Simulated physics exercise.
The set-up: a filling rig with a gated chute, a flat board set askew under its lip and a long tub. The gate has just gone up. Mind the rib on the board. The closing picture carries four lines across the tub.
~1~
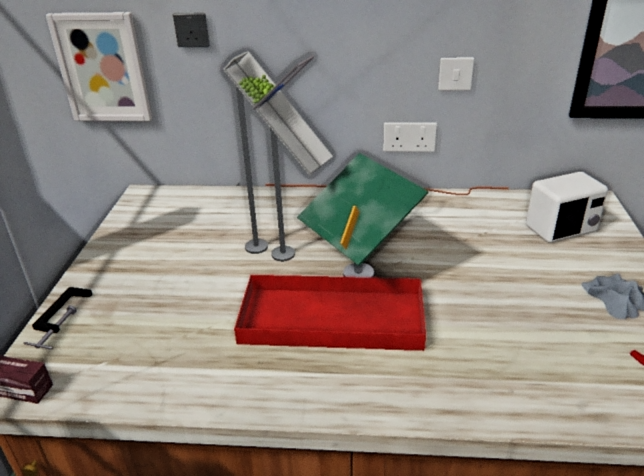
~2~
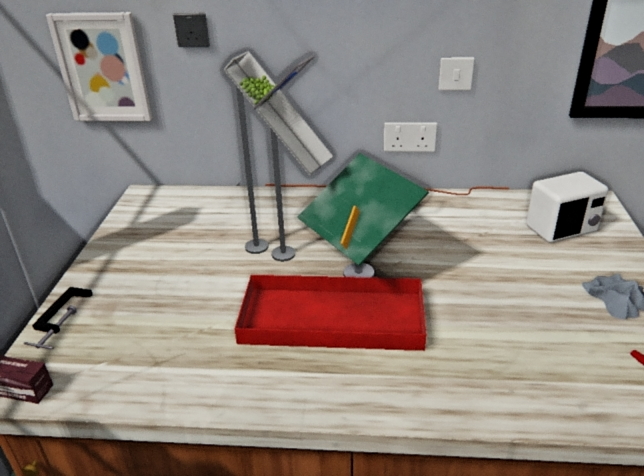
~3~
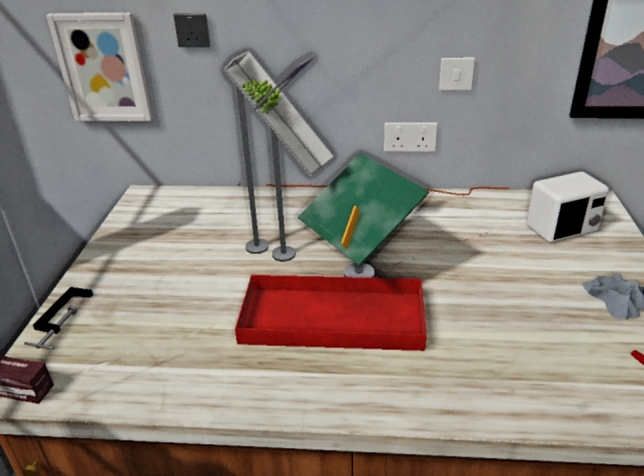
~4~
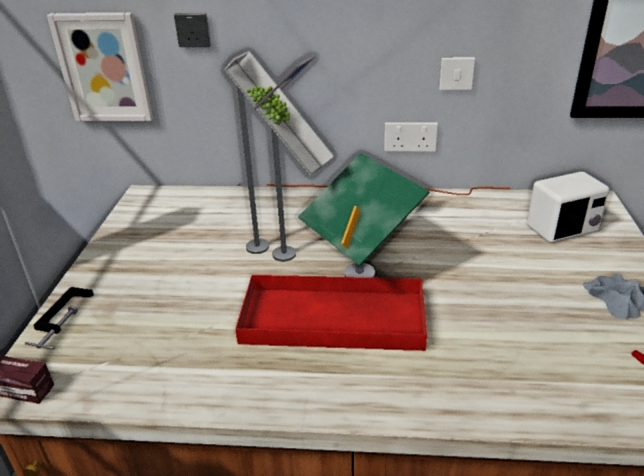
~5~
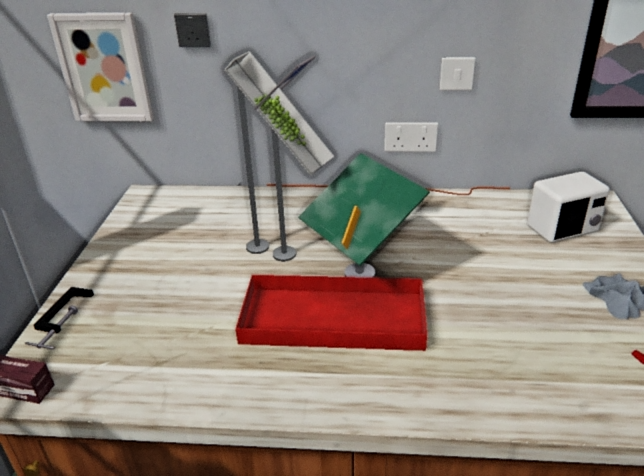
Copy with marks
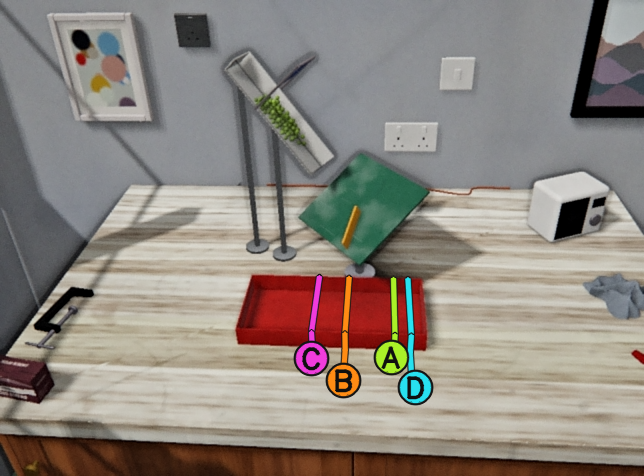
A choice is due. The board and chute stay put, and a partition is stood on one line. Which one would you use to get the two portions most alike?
Choose C.
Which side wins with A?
The left side.
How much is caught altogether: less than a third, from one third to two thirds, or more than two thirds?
It is more than two thirds.
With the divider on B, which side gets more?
More lands on the left.
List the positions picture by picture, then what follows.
The first picture shows load behind the gate near (258, 89), dried peas; lip of the chute near (316, 170), sloping fairly steeply.
The second picture shows middle of the board near (359, 205), tilted fairly steeply; middle of its low edge near (325, 239); of its high edge near (392, 171).
The third picture shows front corners of the tub near (235, 329) and (426, 335), empty; front of the load near (267, 111).
The fourth picture shows middle of the load near (269, 104); its front near (288, 118), close to a third of the way to the lip; rib from (356, 206) to (342, 243).
The fifth picture shows middle of the load near (281, 117); its front near (304, 144), close to two thirds of the way to the lip.
On the marked copy, line A crosses the front rim at (395, 334); line B crosses the front rim at (345, 332); line C crosses the front rim at (311, 331); line D crosses the front rim at (411, 334).
Choosing A, of what is caught, all but a few on the left of the divider, only a few on the right.
Choosing B, of what is caught, all but a few on the left of the divider, a small share on the right.
Choosing C, of what is caught, close to two thirds on the left of the divider, close to a third on the right.
Choosing D, of what is caught, the whole lot on the left of the divider, none at all on the right.
